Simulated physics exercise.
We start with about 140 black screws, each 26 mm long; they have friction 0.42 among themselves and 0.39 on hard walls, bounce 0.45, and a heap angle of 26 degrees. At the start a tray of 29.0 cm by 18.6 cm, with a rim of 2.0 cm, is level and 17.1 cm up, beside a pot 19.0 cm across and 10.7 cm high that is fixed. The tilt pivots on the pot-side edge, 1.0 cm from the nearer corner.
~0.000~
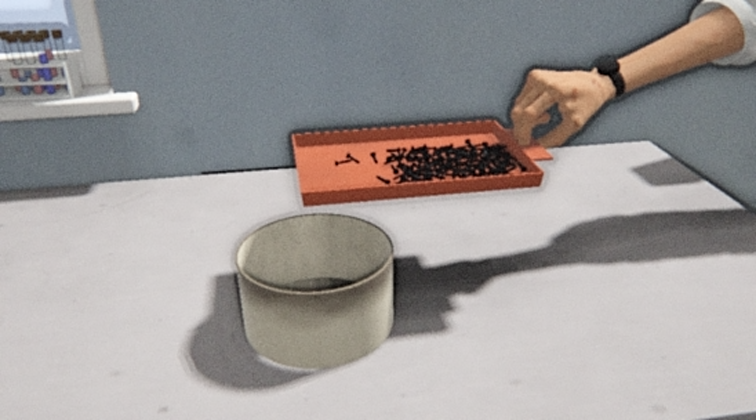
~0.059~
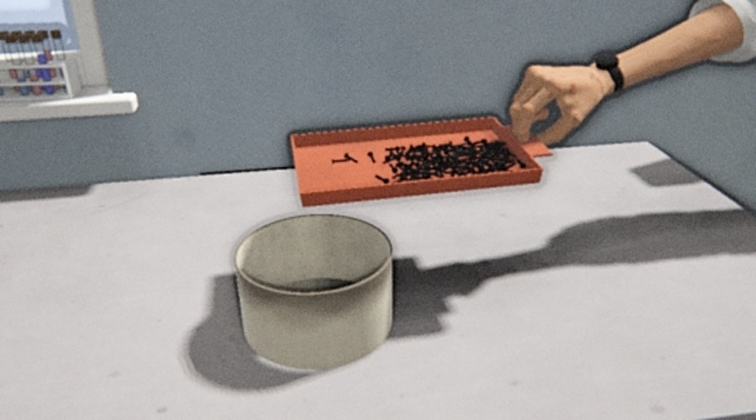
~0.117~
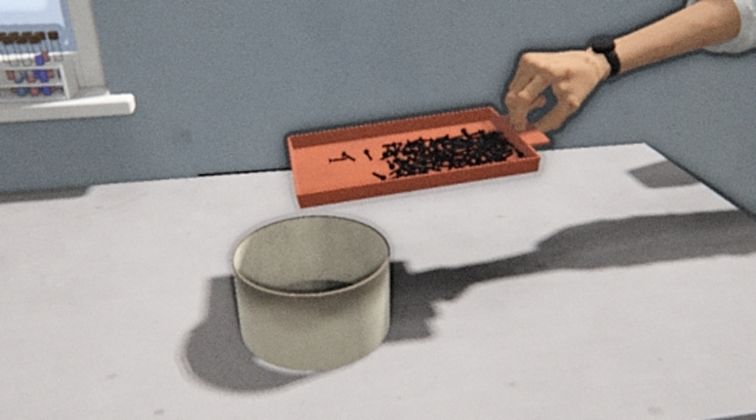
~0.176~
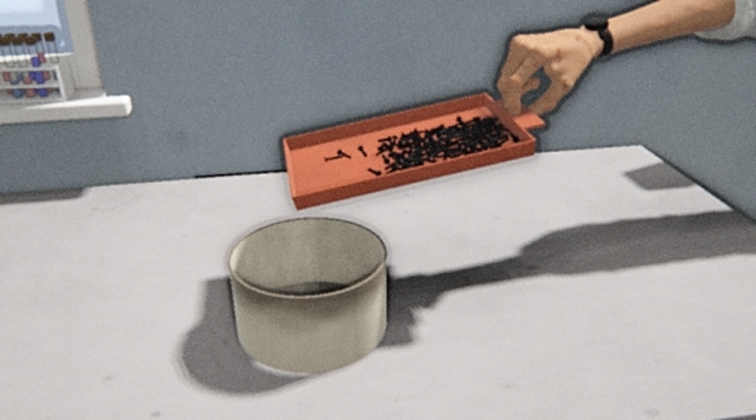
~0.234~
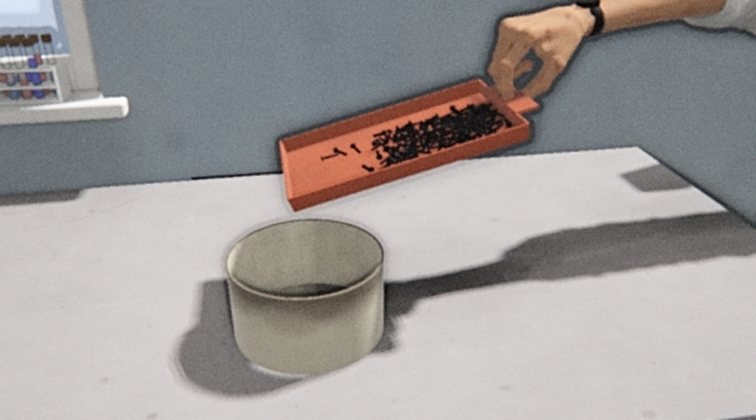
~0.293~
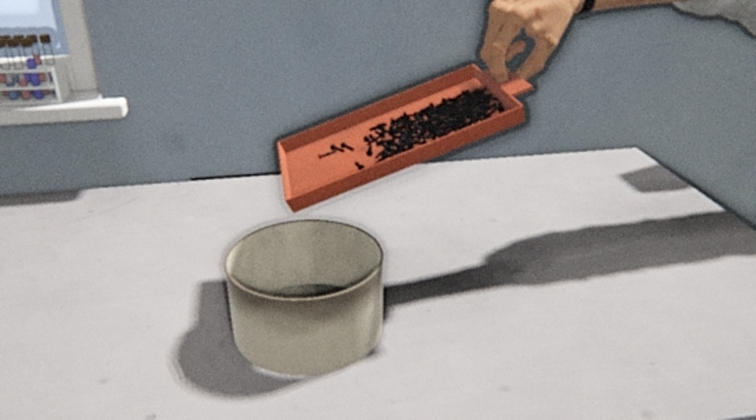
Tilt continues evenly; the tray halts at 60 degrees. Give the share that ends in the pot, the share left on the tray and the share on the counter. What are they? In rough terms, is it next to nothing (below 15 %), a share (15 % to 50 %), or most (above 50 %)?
Roughly: Pot: A share, tray: A share, counter: A share.
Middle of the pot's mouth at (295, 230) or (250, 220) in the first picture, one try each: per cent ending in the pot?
I'd say close to 55 percent for the first spot and 60 percent for the second.
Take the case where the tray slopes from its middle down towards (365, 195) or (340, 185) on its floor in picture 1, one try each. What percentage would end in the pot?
The share comes to roughly 70 in a hundred, then roughly 40 in a hundred.
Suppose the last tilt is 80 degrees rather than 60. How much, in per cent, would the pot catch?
Estimate: Roughly 30 percent.
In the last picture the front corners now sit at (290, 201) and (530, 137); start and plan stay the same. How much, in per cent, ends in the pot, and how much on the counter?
Pot: 60, counter: 0.
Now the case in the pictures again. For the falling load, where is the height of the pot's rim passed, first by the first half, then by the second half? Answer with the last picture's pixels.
Roughly (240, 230) to start, and after that (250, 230).
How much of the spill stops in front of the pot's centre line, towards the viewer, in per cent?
I'd put it at around 10 per cent.
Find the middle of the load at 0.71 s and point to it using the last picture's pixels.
At that time the load is centred around (302, 159).
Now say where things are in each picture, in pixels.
Tray tilt 0 degrees, front corners at (303, 191) and (541, 172); middle of the pieces at (453, 159); pot at (315, 249), in the first frame.
Tray tilt 1 degrees, front corners at (302, 192) and (540, 168); middle of the pieces at (452, 157), in the second frame.
Tray tilt 5 degrees, front corners at (298, 194) and (538, 156), lowest corner left front; middle of the pieces at (449, 150), in the third frame.
Tray tilt 9 degrees, front corners at (294, 196) and (533, 140), lowest corner left front; middle of the pieces at (444, 140), in the fourth frame.
Tray tilt 14 degrees, front corners at (290, 198) and (526, 124), lowest corner left front; middle of the pieces at (438, 130), in the fifth frame.
Tray tilt 19 degrees, front corners at (287, 199) and (520, 106), lowest corner left front; middle of the pieces at (433, 119); pot at (305, 255). The tray's pace is about 80 degrees a second, in the sixth frame.
After 0.55 s, tilt 40 degrees; the tray holds 100 %, the pot 0 %.
After 0.71 s, tilt 53 degrees; the tray holds 100 %, the pot 0 %.
After 1.00 s, tilt 60 degrees; the tray holds 40 %, the pot 20 %.
In the end, at 2.5 s, pot 25 %, tray 35 %, counter 40 %.
